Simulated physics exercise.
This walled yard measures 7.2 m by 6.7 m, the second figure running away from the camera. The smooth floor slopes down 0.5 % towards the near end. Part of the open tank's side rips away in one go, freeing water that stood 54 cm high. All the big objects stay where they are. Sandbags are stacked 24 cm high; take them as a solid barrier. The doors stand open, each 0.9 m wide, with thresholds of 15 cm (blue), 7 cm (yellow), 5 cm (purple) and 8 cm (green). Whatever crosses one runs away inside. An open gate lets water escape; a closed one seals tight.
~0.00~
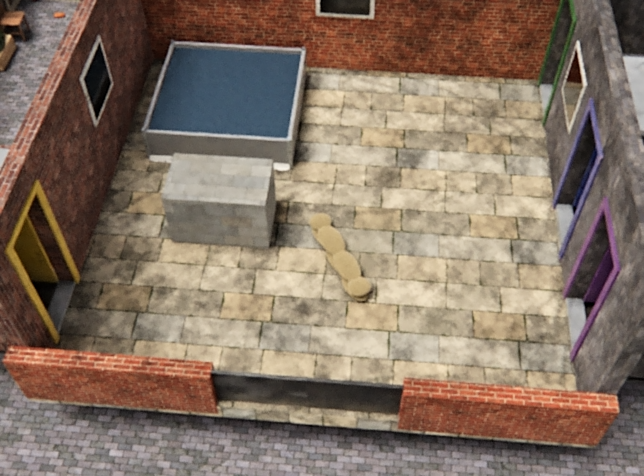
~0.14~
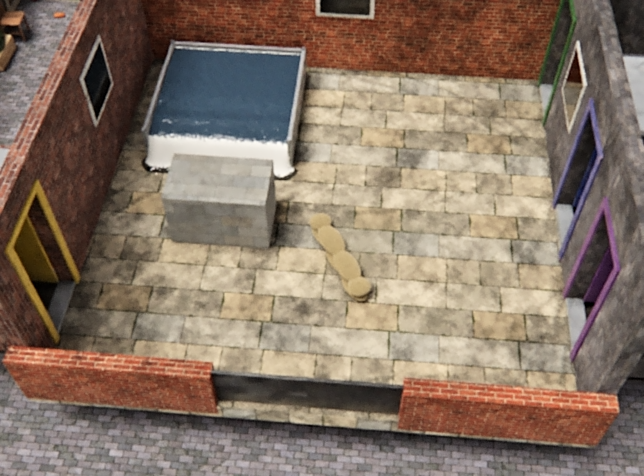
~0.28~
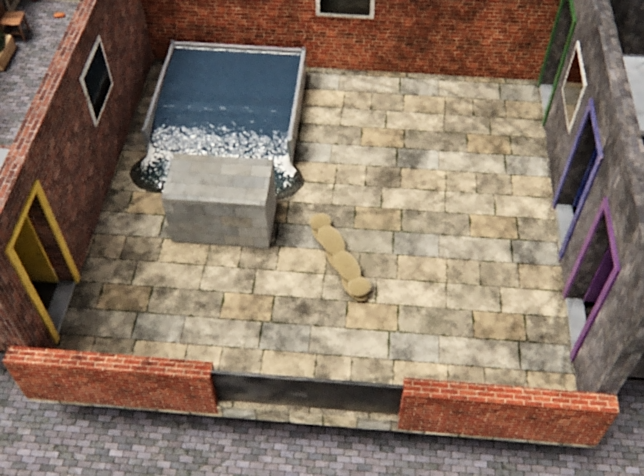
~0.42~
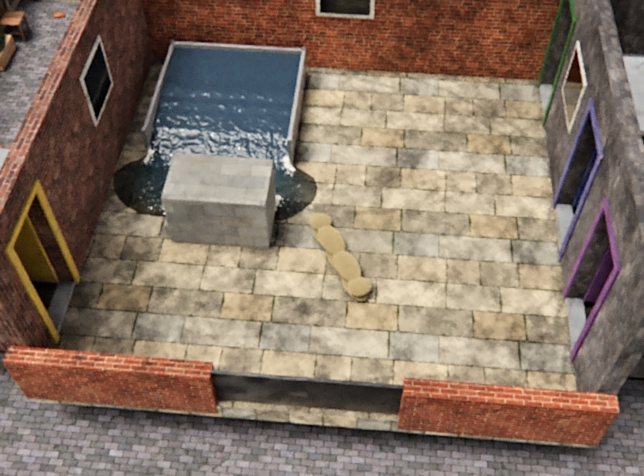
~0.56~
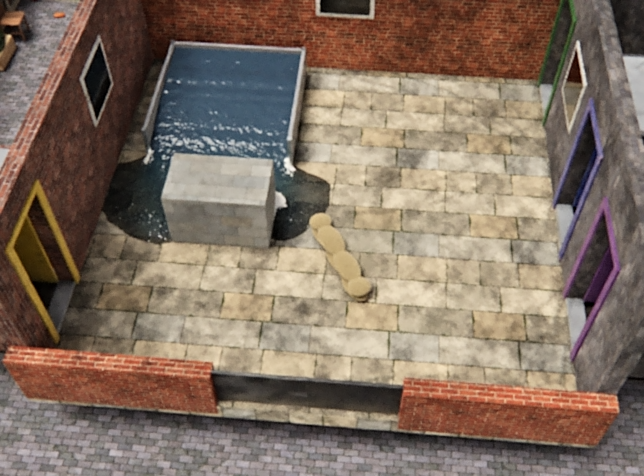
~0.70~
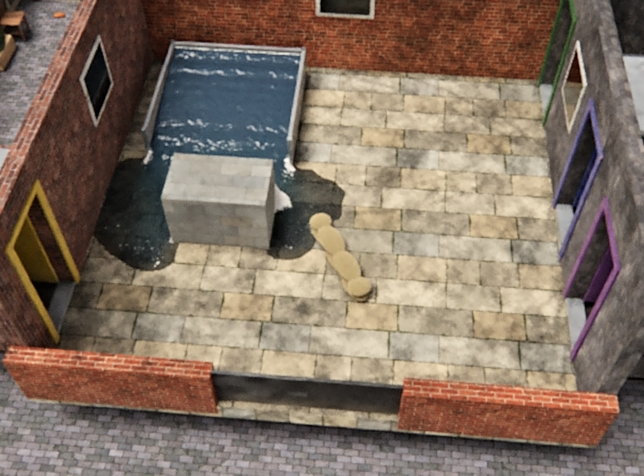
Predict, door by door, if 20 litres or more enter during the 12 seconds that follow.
The water let in: At the blue door it does not reach the limit; at the yellow door it passes the limit; at the purple door it exceeds the limit; at the green door it stays under the limit.
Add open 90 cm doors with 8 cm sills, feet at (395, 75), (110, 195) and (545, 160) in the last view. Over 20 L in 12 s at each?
In turn: Below, past it, not over.
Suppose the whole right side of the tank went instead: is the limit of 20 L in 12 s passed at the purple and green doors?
Against that limit: Purple over, green past it.
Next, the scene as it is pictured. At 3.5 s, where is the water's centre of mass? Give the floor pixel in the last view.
At about (241, 203).
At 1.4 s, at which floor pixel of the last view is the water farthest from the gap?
At about (98, 379).
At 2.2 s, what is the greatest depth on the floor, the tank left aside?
About 35 cm.
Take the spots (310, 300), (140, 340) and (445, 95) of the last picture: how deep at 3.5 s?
About 2, 13 and 0 cm.
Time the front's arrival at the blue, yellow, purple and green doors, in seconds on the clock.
Blue 2.6 s, yellow 1.2 s, purple 3.2 s, green 3.8 s.
After 1.4 s water covers 25 % of the floor and is deepest (42 cm) near (209, 193); blue door not reached, yellow door 7 cm at the sill, 0 L in, purple door not reached, green door not reached.
After 2.2 s water covers 40 % of the floor and is deepest (35 cm) near (63, 364); blue door not reached, yellow door 10 cm at the sill, 3 L in, purple door not reached, green door not reached.
After 3.5 s water covers 65 % of the floor and is deepest (26 cm) near (46, 375); blue door 14 cm at the sill, 0 L in, yellow door 11 cm at the sill, 9 L in, purple door 8 cm at the sill, 0 L in, green door not reached.
After 7.0 s water covers 85 % of the floor and is deepest (14 cm) near (474, 410); blue door 10 cm at the sill, 0 L in, yellow door 9 cm at the sill, 45 L in, purple door 14 cm at the sill, 78 L in, green door 5 cm at the sill, 0 L in.
After 12.0 s water covers 100 % of the floor and is deepest (10 cm) near (337, 399); blue door 5 cm at the sill, 0 L in, yellow door 8 cm at the sill, 64 L in, purple door 8 cm at the sill, 157 L in, green door 8 cm at the sill, 0 L in.
